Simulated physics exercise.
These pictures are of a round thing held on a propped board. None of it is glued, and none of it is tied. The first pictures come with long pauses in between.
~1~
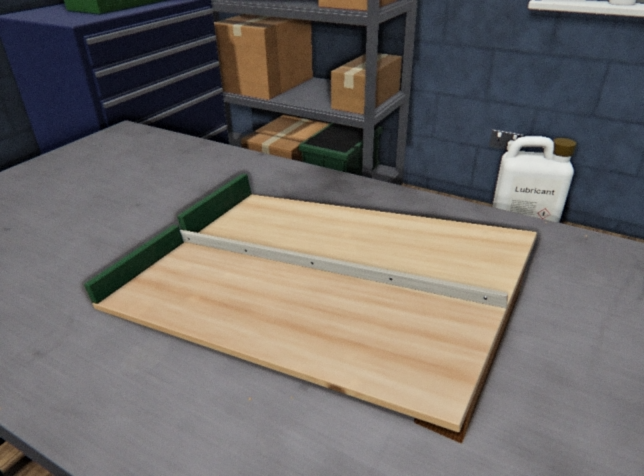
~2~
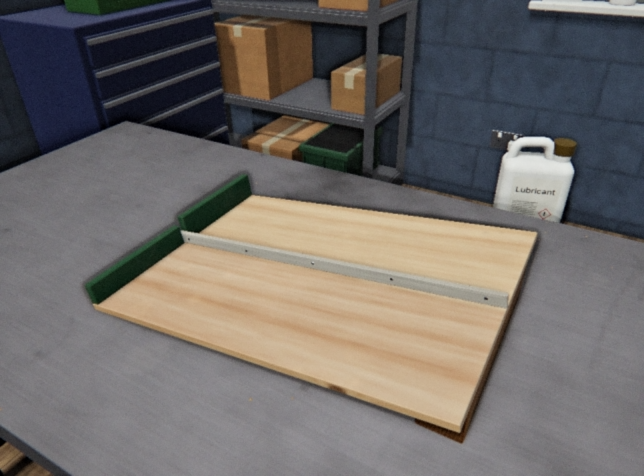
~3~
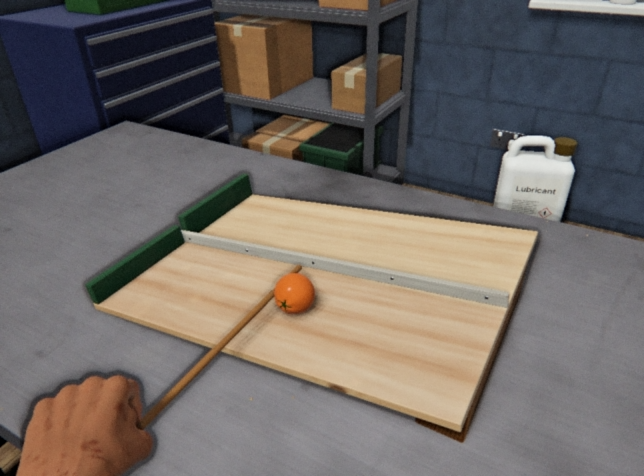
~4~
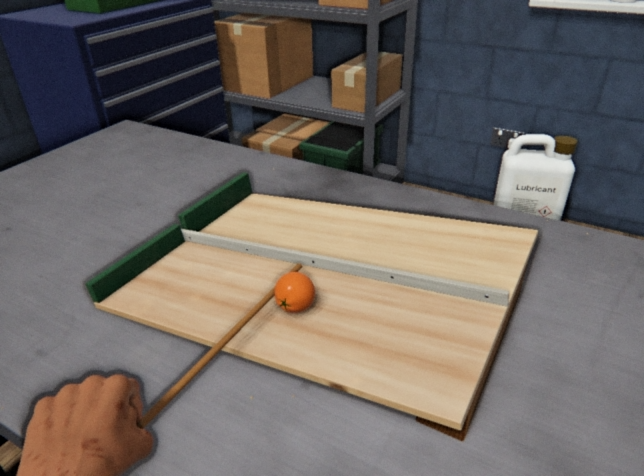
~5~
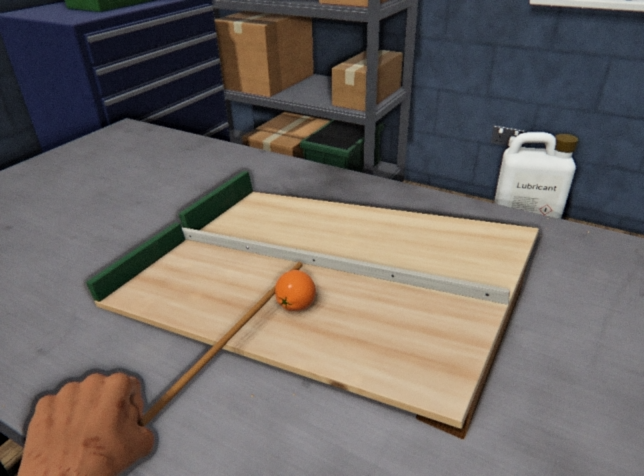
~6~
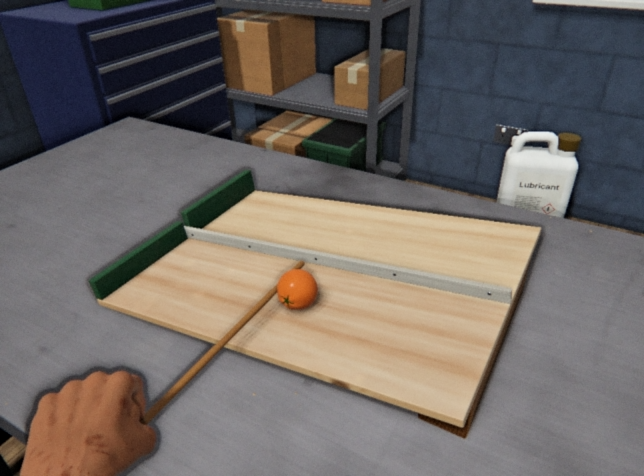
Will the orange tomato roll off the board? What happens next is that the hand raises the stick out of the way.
No.
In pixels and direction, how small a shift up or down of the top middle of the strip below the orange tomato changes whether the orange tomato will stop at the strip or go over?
Close to 12 pixels in the downward direction.
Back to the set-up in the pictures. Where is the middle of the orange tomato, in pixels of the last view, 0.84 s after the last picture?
I'd say roughly pixel (158, 257).
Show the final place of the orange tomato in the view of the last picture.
(155, 256), roughly.
Then, 0.36 s later than the last frame, orange tomato rolling on the board near (271, 285).
Then, 0.64 s later than the last frame, orange tomato rolling on the board near (213, 270).
Then, 0.84 s later than the last frame, orange tomato rolling on the board near (159, 257).
When it is over, the orange tomato gets caught, near (155, 256).
